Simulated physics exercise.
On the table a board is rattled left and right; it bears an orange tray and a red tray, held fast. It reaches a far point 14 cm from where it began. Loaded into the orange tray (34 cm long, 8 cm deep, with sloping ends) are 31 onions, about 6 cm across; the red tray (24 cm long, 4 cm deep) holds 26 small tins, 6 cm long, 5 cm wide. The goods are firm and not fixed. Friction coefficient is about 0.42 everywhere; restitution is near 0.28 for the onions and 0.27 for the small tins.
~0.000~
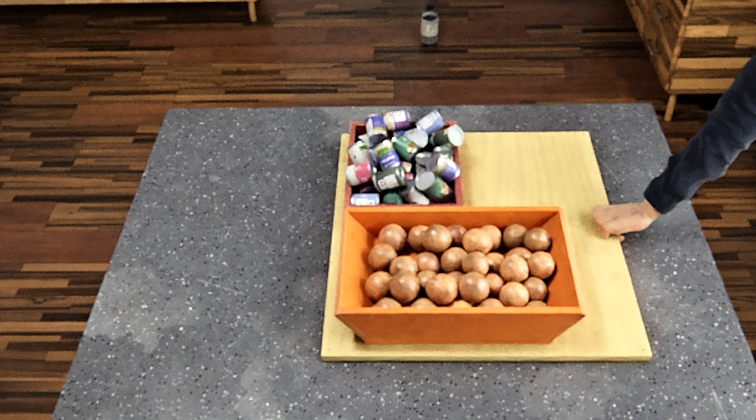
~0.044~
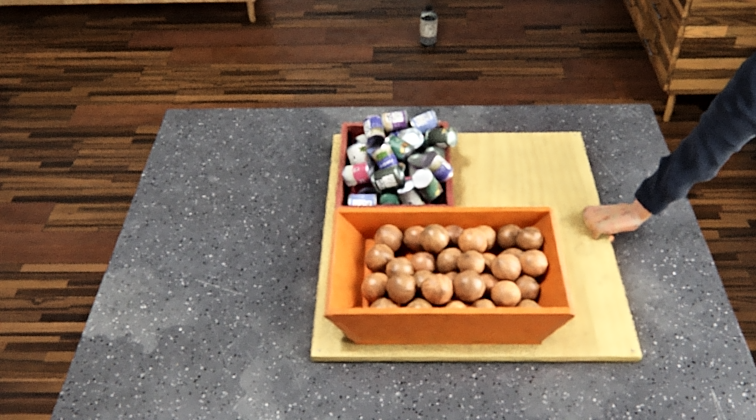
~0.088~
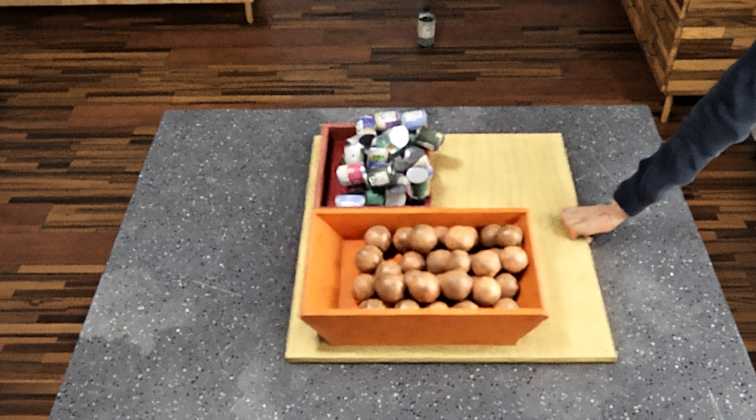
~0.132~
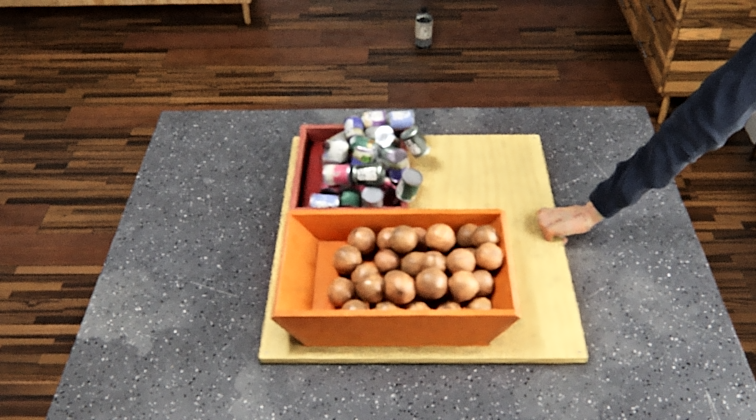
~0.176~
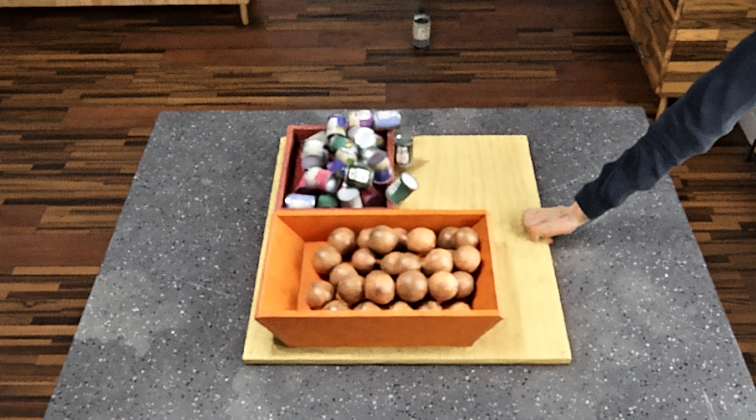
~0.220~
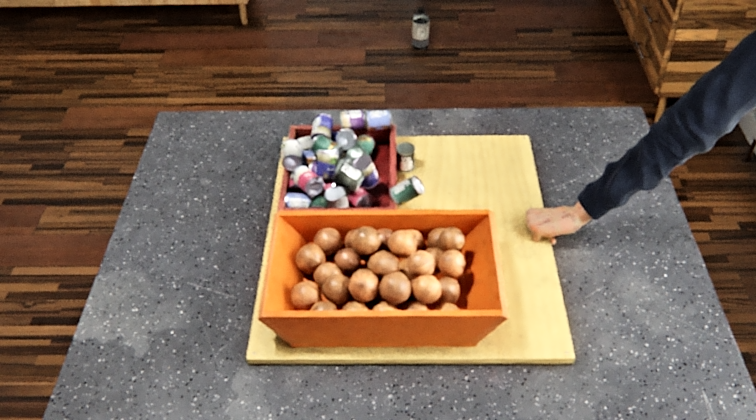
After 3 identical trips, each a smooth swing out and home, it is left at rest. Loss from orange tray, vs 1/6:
Under.
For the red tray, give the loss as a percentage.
Red tray 40 per cent.
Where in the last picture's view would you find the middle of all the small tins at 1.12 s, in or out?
Near (372, 170) in pixels.
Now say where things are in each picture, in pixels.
In the first picture (places track the rim corner closest to us here, unless another is named; the camera pans a little), orange tray (581, 310); red tray (by its farthest rim corner) (356, 123); 0 cm along; all still inside.
The second picture shows orange tray (570, 310); red tray (348, 124); 2 cm along.
The third picture shows orange tray (544, 311); red tray (328, 125); 6 cm along; 1 out, the lowest tin at (430, 139).
The fourth picture shows orange tray (516, 312); red tray (306, 126); 11 cm along; 2 out, the lowest tin at (416, 142).
The fifth picture shows orange tray (499, 313); red tray (293, 127); 14 cm along; 2 out, the lowest tin at (404, 151).
The sixth picture shows orange tray (503, 313); red tray (296, 127); 13 cm along; 2 out, the lowest tin at (406, 158).
After 0.45 s, the orange tray is down by 1 of 31 and the red tray is down by 9 of 26.
After 0.73 s, the orange tray is down by 1 of 31 and the red tray is down by 11 of 26.
After 1.12 s, the orange tray is down by 1 of 31 and the red tray is down by 11 of 26.
When it is over (at 1.63 s), the orange tray is down by 1 of 31 and the red tray is down by 11 of 26. Asked share, 1 of 31, 3 per cent.
